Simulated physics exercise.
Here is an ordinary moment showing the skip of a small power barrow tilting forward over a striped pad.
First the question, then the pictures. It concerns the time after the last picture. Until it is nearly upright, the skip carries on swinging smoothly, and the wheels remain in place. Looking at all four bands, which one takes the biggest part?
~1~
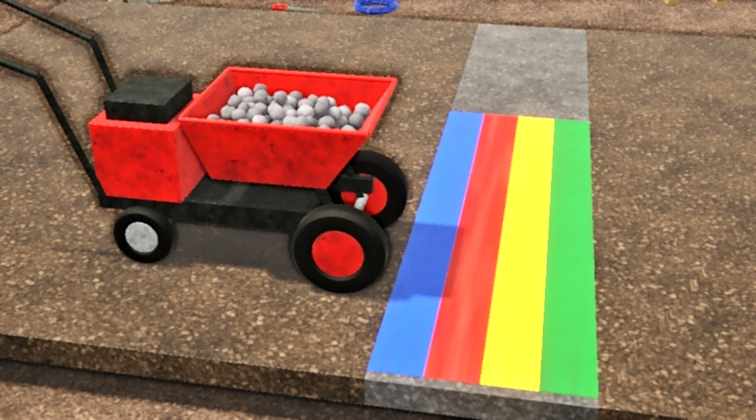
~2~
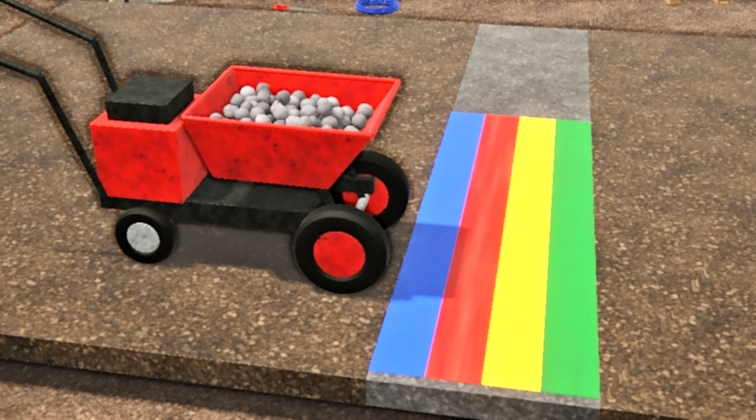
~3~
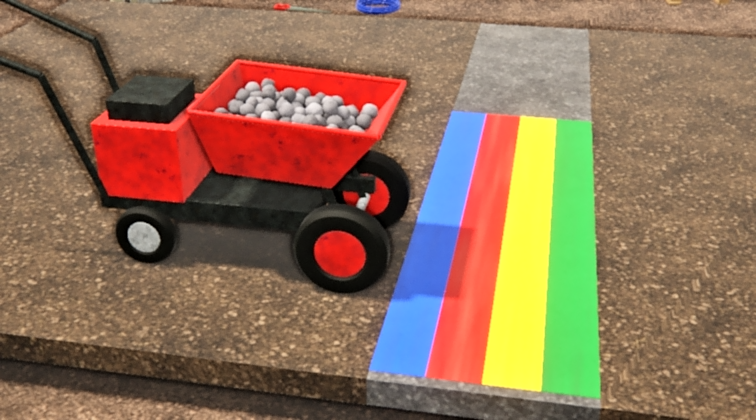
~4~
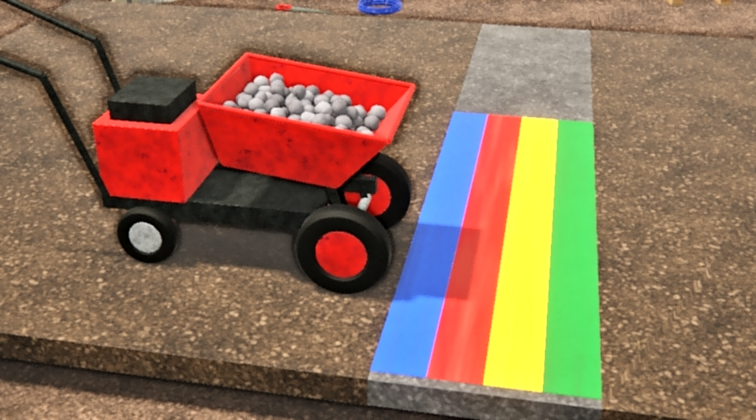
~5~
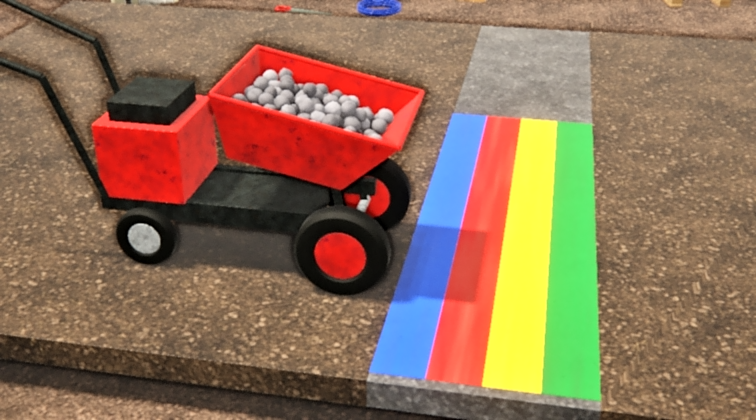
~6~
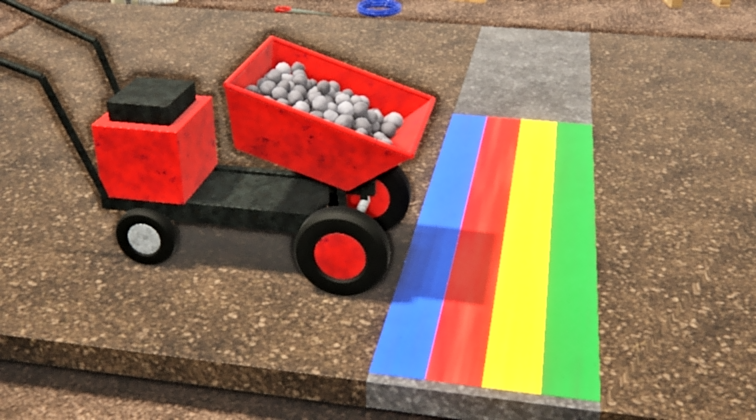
That would be the yellow band.
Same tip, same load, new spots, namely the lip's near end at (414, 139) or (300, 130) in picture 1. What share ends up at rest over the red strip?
First some 0, then 30 per cent.
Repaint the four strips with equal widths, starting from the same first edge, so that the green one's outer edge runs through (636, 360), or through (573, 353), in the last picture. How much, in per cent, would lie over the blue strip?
The first comes to 0 per cent and the second to 0 per cent.
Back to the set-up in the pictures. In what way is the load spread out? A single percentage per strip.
Percentages: Blue 0, red 20, yellow 40, green 25.
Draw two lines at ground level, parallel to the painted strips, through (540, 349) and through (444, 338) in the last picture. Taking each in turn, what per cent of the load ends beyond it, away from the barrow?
Near 40 % and 100 %.
Soon after the last picture, skip tipped steeply; all in the skip.
A little later, skip tipped right over; most in the skip; a stray few over the red strip; about a quarter over the yellow strip; a stray few over the green strip; a stray few falling.
Later still, skip tipped right over; a small part in the skip; a small part over the red strip; about a third over the yellow strip; about a quarter over the green strip; a small part off the paint.
At rest, skip tipped right over; a stray few in the skip; a stray few over the blue strip; about a quarter over the red strip; about a third over the yellow strip; about a quarter over the green strip; a small part off the paint.
